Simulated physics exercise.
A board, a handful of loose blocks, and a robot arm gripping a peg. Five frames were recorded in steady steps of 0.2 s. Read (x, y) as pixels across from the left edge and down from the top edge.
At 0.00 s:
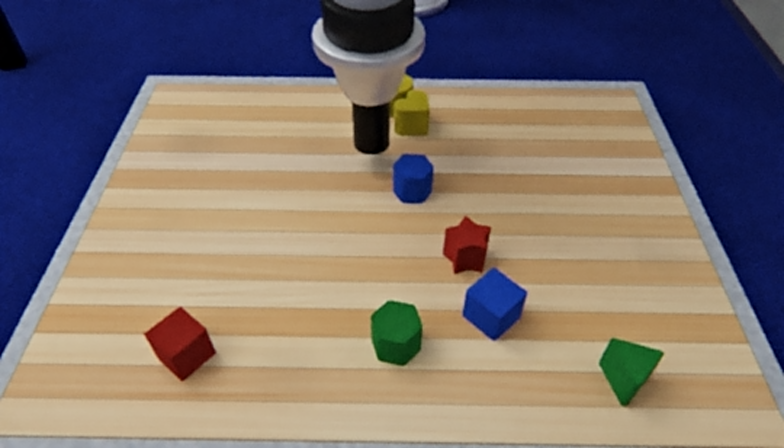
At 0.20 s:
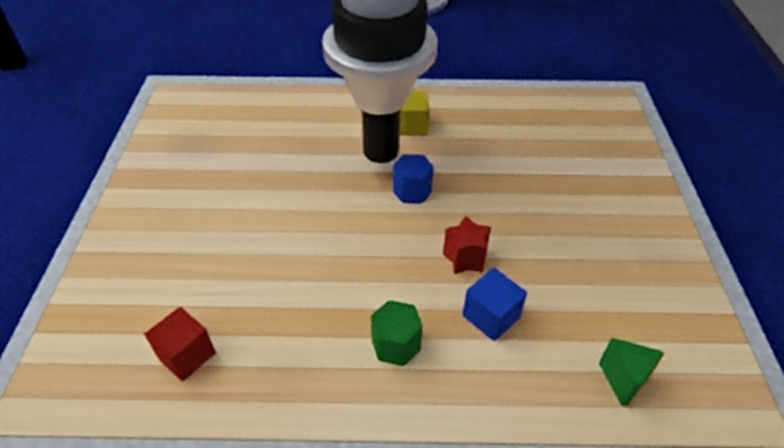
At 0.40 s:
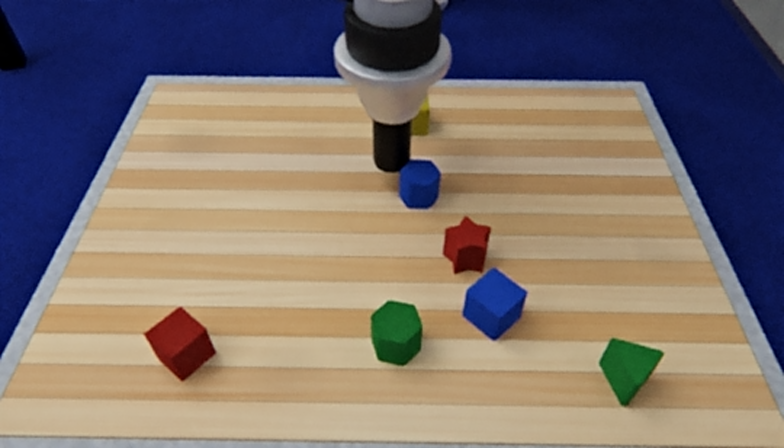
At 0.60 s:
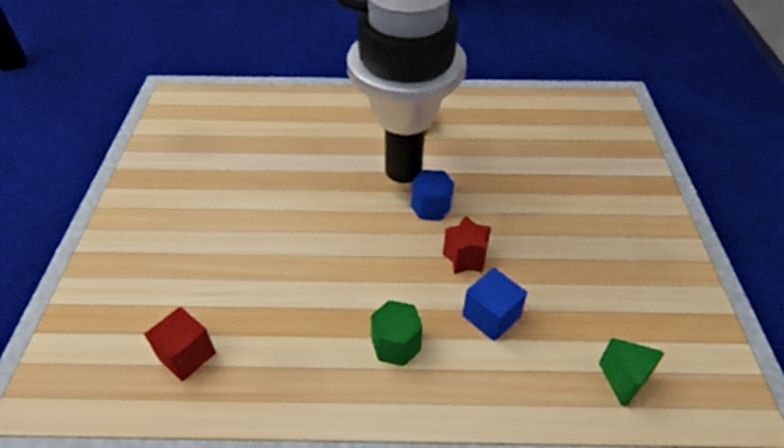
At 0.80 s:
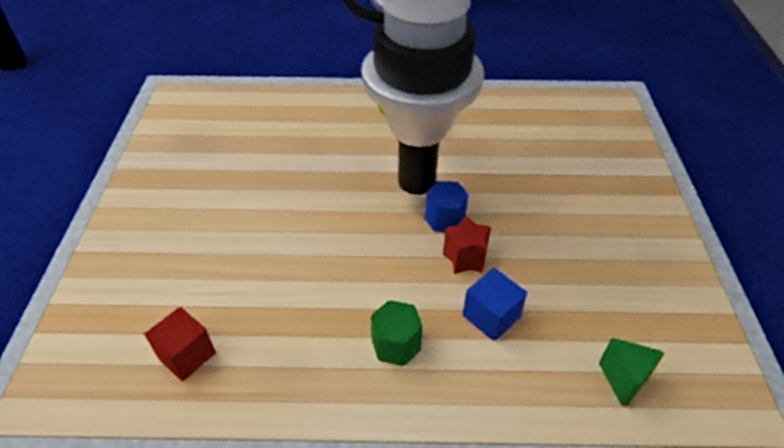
On a striped wooden board, a robot arm's peg moves toward the blue hexagon and pushes it toward the red star.
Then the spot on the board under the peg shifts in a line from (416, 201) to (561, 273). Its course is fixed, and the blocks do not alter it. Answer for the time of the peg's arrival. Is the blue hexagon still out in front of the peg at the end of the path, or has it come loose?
Carried ahead at the end.
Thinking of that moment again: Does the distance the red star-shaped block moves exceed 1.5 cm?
The answer is yes.
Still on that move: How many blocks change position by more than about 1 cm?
My guess is two.
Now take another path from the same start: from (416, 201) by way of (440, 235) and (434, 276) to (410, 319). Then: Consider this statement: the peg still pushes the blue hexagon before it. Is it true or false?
False.
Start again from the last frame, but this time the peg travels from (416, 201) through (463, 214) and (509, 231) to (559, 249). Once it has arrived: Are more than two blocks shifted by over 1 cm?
Final answer: No.
The first path, step by step. One third of the way, peg (464, 205); blue hexagon (496, 218); red star-shaped block (484, 244), turned 60° clockwise.
Two thirds of the way, peg (515, 229); blue hexagon (546, 248), turned 30° clockwise; red star-shaped block (491, 251), turned 95° clockwise.
At the end, peg (568, 255); blue hexagon (596, 281), turned 55° clockwise; red star-shaped block (491, 251), turned 95° clockwise; blue square block not moved.
